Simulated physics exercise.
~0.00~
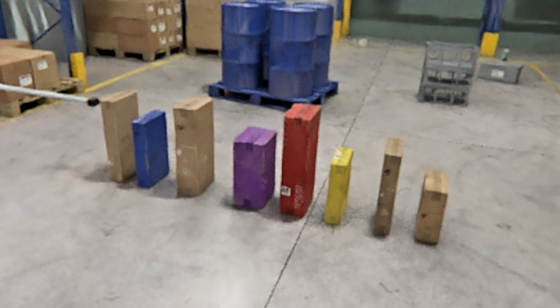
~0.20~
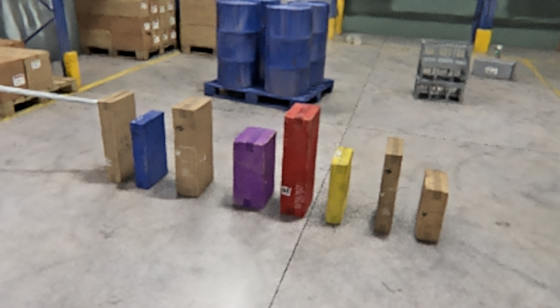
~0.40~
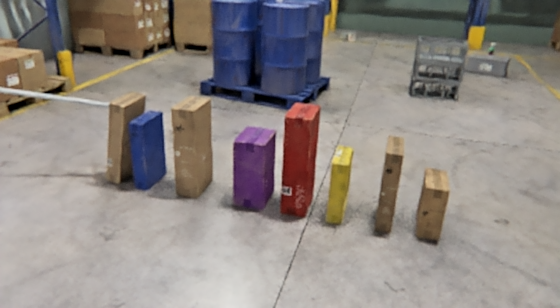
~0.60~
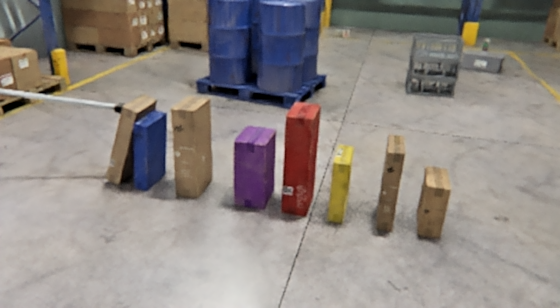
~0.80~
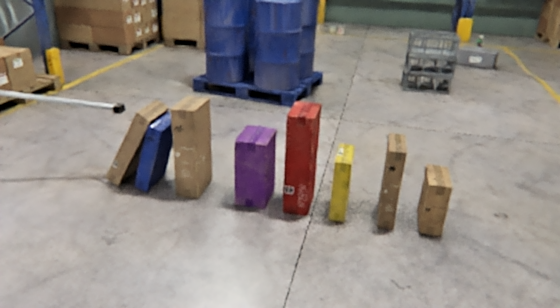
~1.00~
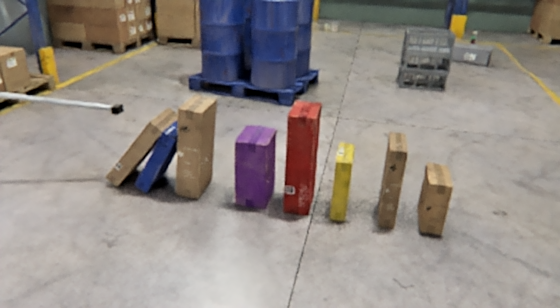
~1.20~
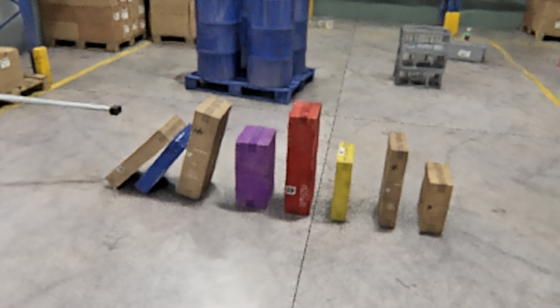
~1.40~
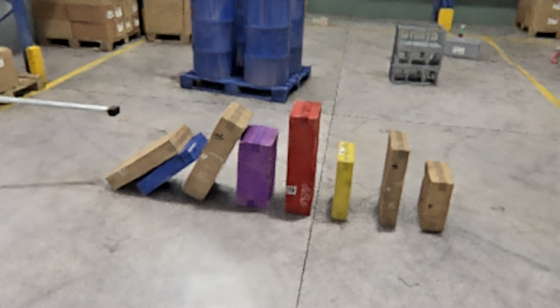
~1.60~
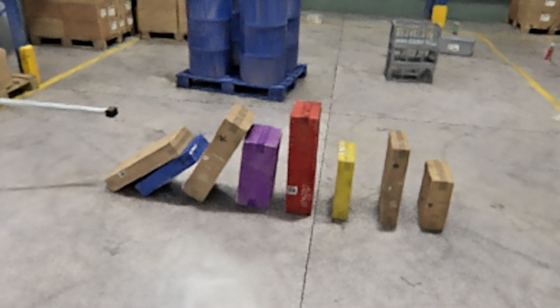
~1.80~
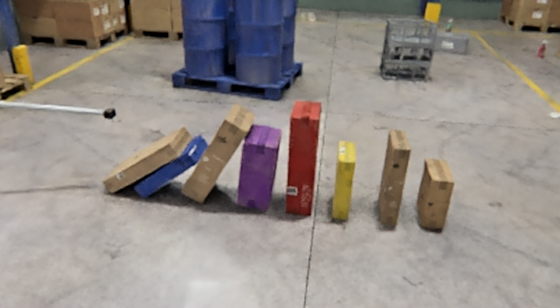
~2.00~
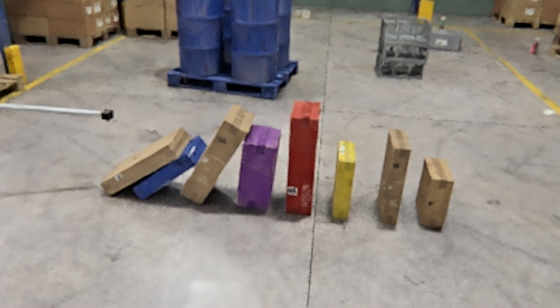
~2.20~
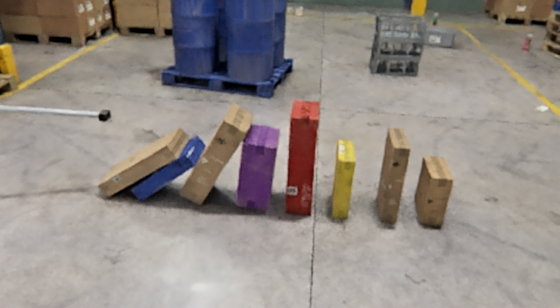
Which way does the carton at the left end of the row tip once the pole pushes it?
It tips to the right, coming to lean on the blue carton beside it.
